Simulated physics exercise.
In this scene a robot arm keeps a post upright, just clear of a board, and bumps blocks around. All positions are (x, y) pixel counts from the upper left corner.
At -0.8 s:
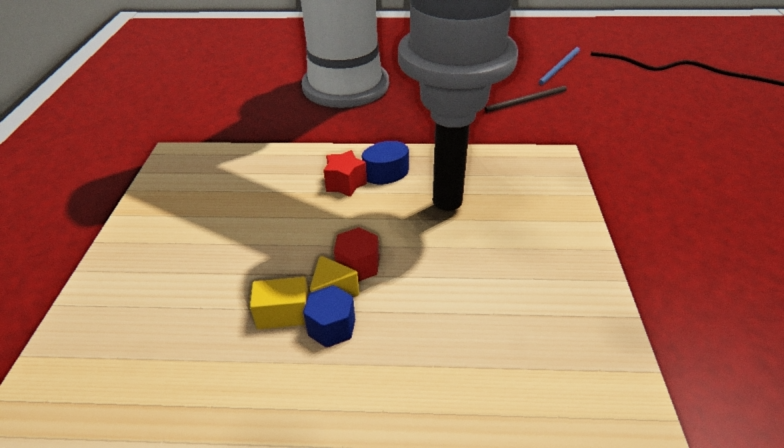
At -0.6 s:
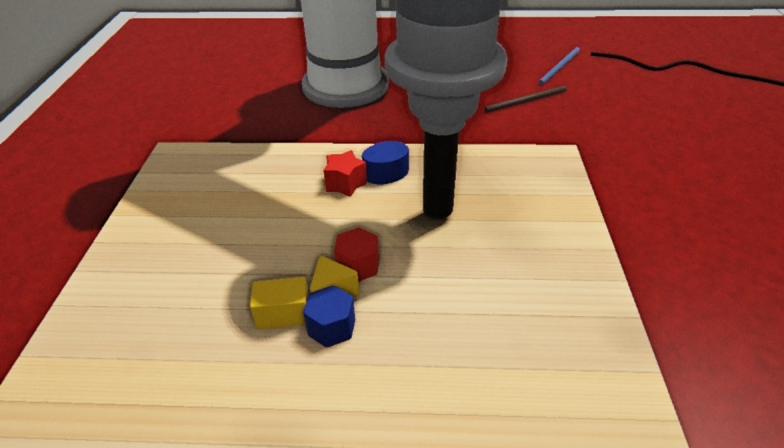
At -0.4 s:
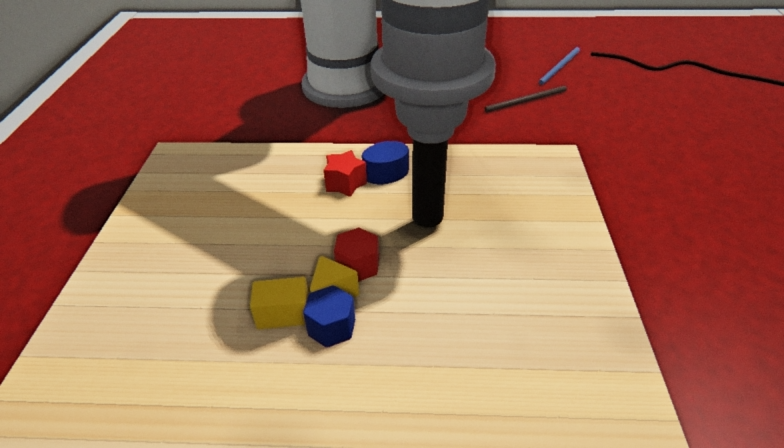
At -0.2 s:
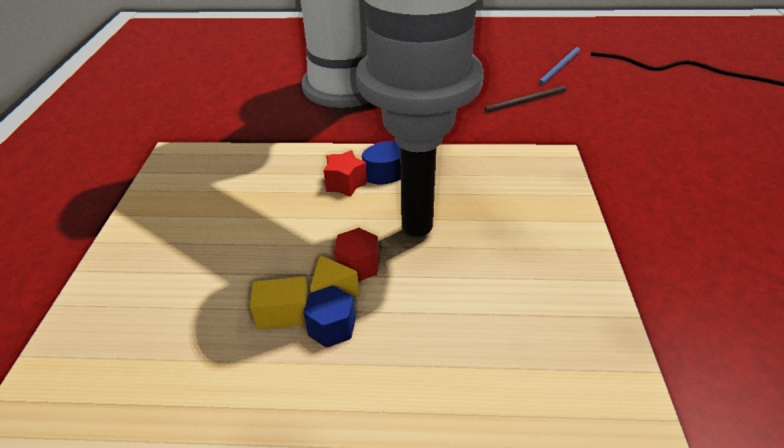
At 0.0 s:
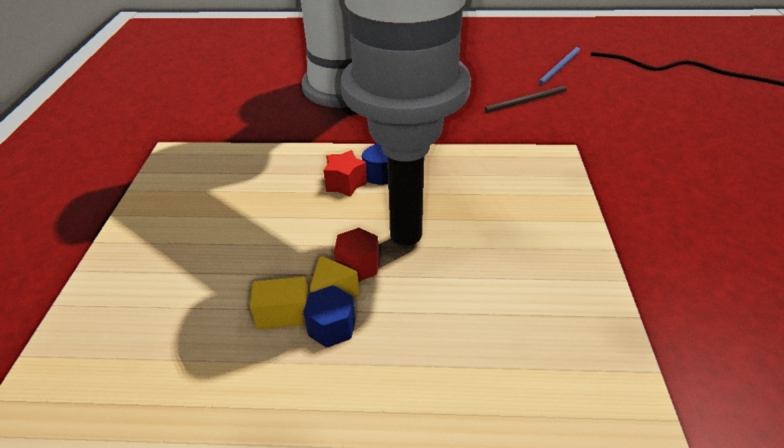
In the video, a robotic arm with a black post moves steadily down and to the left over a wooden board, nearing a red hexagonal block, while the red, blue and yellow blocks on the board stay still.
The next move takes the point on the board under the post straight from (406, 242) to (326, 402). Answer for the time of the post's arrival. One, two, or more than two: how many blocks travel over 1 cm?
One block moves.
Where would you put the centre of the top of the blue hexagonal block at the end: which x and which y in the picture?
Answer: (302, 324).
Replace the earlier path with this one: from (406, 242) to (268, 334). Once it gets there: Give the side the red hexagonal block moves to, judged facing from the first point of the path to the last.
Right.
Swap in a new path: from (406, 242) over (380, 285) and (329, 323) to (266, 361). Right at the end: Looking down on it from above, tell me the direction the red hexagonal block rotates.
From above, clockwise.
On the path given first. One third of the way, post (382, 279); red hexagonal block (350, 245), turned 15° clockwise.
Two thirds of the way, post (355, 331); yellow rectangular block (274, 291); blue hexagonal block (310, 319), turned 45° clockwise; red hexagonal block (350, 245), turned 15° clockwise.
At the end, post (324, 395); yellow rectangular block (274, 291); blue hexagonal block (302, 324), turned 70° clockwise; yellow triangular piece in place; red hexagonal block (350, 245), turned 15° clockwise.
